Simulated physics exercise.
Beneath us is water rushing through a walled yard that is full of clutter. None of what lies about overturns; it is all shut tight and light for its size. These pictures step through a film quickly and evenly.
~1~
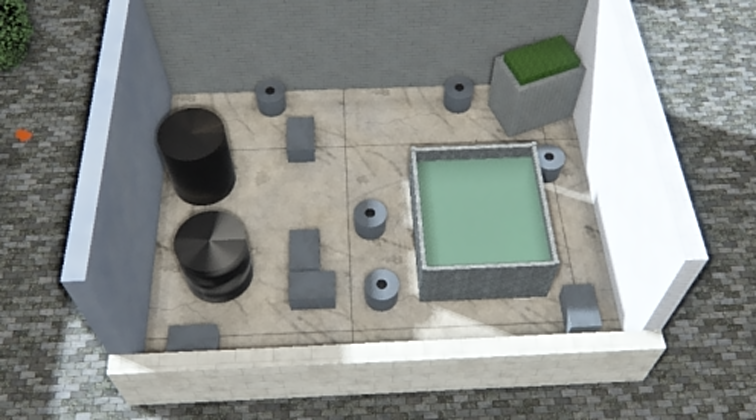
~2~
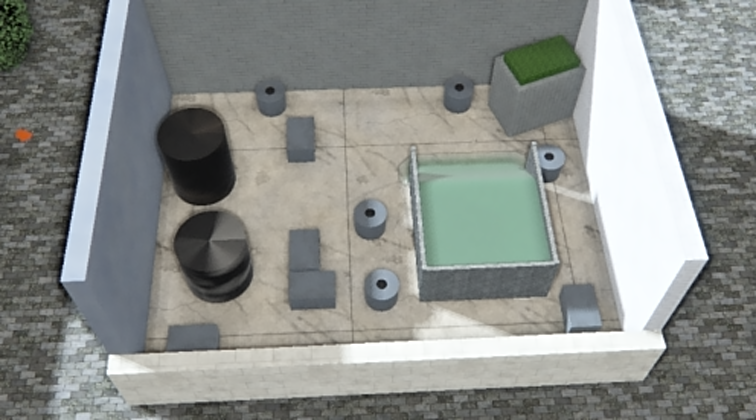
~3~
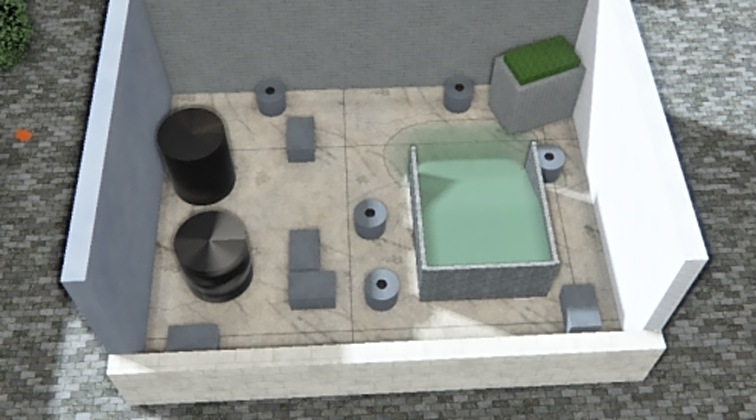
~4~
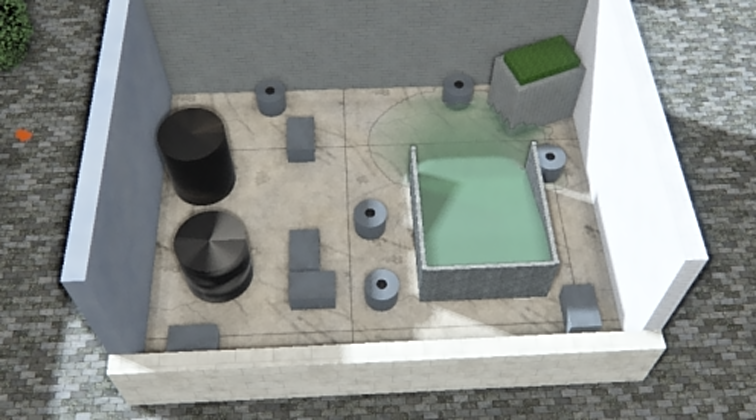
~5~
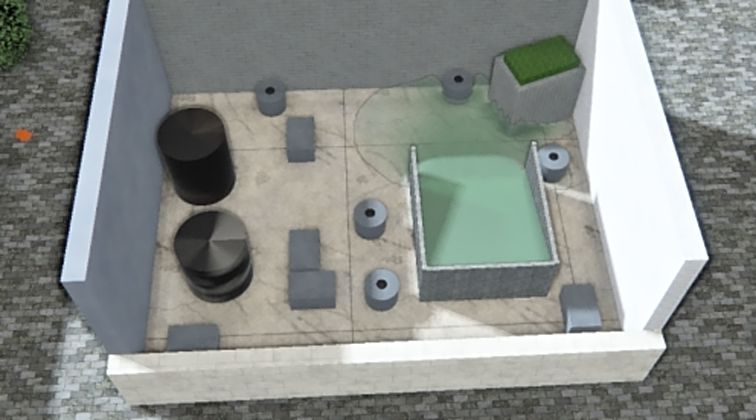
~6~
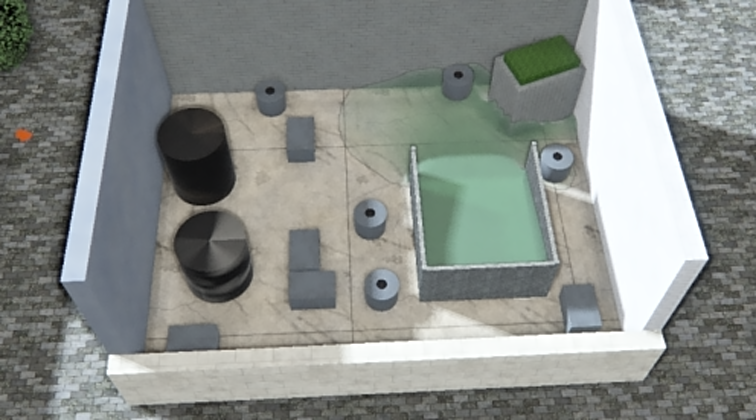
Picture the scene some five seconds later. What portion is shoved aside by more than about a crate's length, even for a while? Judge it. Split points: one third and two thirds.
The result is a share of a third to two thirds.
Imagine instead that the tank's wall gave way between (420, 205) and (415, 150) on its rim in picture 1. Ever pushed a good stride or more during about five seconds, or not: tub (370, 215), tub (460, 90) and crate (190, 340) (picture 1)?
Travels that far, falls short, travels that far.
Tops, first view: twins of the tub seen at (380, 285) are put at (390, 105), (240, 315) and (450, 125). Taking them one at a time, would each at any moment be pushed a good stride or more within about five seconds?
Outcome per entry: Knocked aside / stays where it is / knocked aside.
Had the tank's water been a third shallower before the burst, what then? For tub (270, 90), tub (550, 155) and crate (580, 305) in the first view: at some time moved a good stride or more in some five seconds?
Note, in sequence: Past that mark / past that mark / within that.
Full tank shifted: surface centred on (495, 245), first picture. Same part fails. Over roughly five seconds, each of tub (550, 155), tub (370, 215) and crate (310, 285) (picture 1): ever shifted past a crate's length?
In order: Went well off, remained close by, remained close by.
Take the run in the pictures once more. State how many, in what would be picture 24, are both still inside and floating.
Exactly 4 of them.
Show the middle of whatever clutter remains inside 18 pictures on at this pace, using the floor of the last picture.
The remaining things centre around (336, 260).
A moment on, 0 of 10 are well off their spots; 1 afloat.
Next, 2 of 10 are well off their spots; 2 afloat.
Later, 4 of 10 are well off their spots; 4 afloat.
In the end, 5 of 10 are well off their spots, and 5 have been at some point; 3 afloat.
